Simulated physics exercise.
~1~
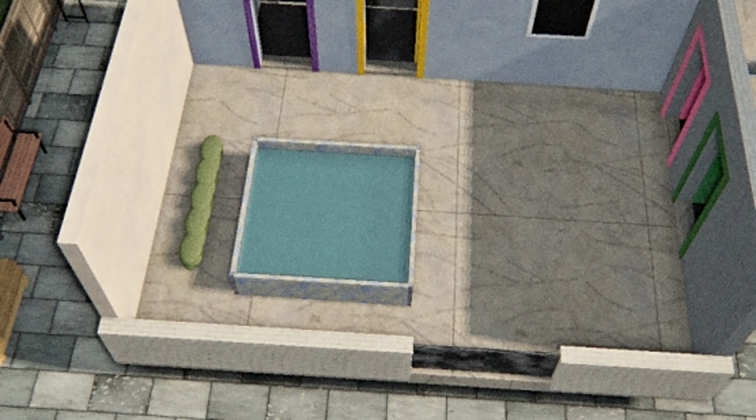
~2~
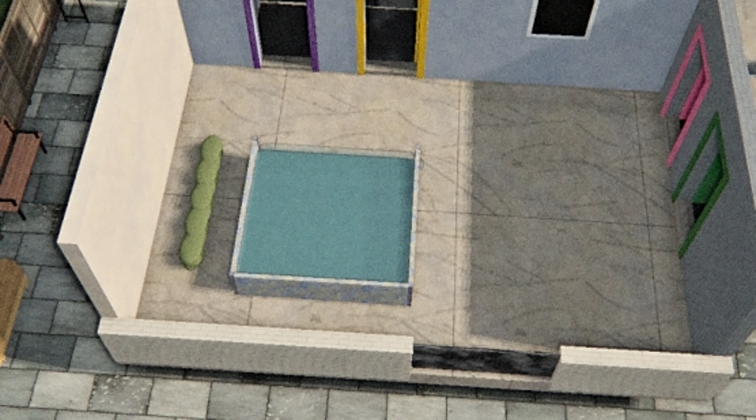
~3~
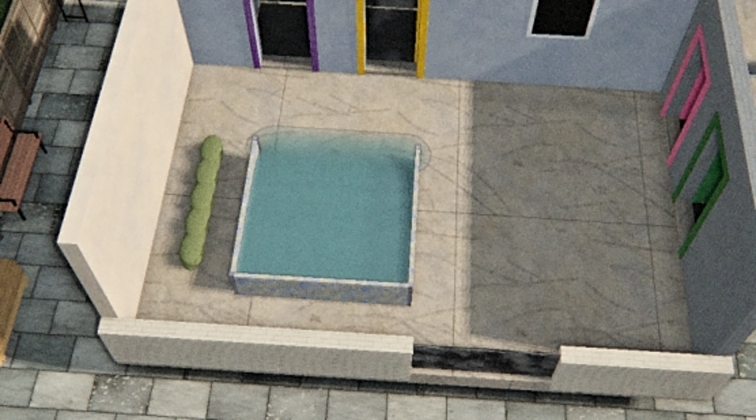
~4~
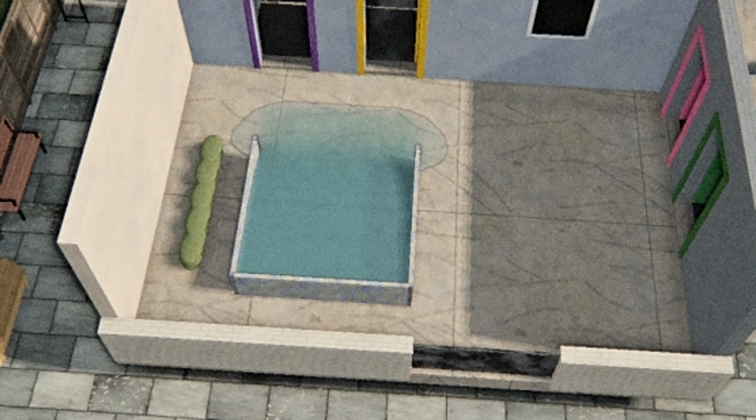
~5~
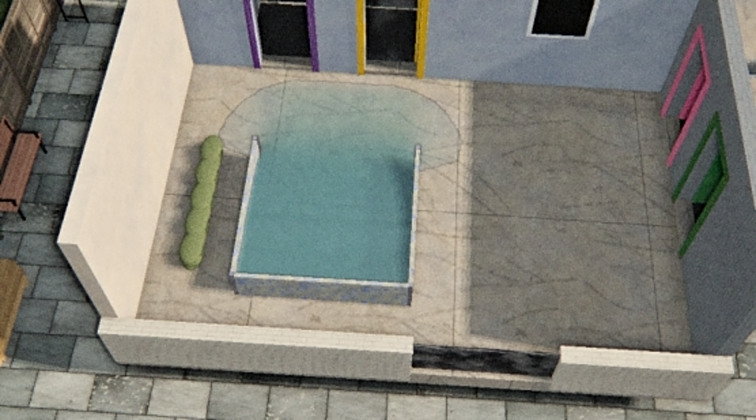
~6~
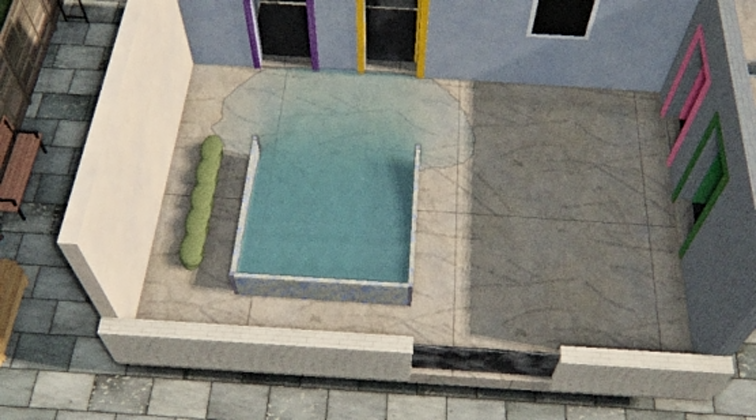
To begin with, a square open tank of still blue-green water stands in a walled court beside a row of round green bushes. The tank's far side gives way, and water pours out across the pale floor, spreading in a widening rounded sheet towards the purple and yellow doorways at the back.
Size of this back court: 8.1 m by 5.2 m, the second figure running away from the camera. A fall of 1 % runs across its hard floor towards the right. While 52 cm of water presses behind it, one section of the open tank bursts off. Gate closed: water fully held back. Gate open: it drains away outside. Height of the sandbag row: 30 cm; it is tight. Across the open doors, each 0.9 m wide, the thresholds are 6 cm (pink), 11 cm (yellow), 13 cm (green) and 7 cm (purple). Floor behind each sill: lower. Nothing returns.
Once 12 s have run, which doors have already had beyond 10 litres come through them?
Outcome: Pink door: Past the limit; yellow door: Past the limit; green door: Within the limit; purple door: Past the limit.
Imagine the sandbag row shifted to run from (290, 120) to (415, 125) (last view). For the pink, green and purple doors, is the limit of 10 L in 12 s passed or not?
Then the pink door is too much, the green door is fine, and the purple door is too much.
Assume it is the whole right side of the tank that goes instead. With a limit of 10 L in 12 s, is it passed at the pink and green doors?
Here's how it goes: Pink exceeds it, green exceeds it.
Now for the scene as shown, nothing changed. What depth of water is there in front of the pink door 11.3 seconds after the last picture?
About 8.5 cm.
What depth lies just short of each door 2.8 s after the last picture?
Measured in centimetres, the pink door gives 16, the yellow door 22, the green door 0 and the purple door 20.
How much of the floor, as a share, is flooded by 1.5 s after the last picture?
Roughly 25 % of the floor is wet.
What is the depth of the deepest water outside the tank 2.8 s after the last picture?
Depth max: Approx. 27 cm.
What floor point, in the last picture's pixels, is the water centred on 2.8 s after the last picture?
Balance point at about (356, 148).
Then, 0.7 s after the last picture water covers 25 % of the floor and is deepest (36 cm) near (338, 79); pink door not reached, yellow door 33 cm at the sill, 67 L in, green door not reached, purple door 22 cm at the sill, 52 L in.
Then, 1.5 s after the last picture water covers 25 % of the floor and is deepest (34 cm) near (337, 87); pink door not reached, yellow door 33 cm at the sill, 181 L in, green door not reached, purple door 26 cm at the sill, 152 L in.
Then, 2.8 s after the last picture water covers 45 % of the floor and is deepest (27 cm) near (193, 70); pink door 16 cm at the sill, 8 L in, yellow door 22 cm at the sill, 314 L in, green door not reached, purple door 20 cm at the sill, 278 L in.
Then, 6.3 s after the last picture water covers 80 % of the floor and is deepest (16 cm) near (135, 327); pink door 13 cm at the sill, 148 L in, yellow door 8 cm at the sill, 352 L in, green door 8 cm at the sill, 0 L in, purple door 9 cm at the sill, 358 L in.
Then, 11.3 s after the last picture water covers 95 % of the floor and is deepest (12 cm) near (633, 372); pink door 9 cm at the sill, 205 L in, yellow door 4 cm at the sill, 353 L in, green door 8 cm at the sill, 0 L in, purple door 3 cm at the sill, 361 L in.
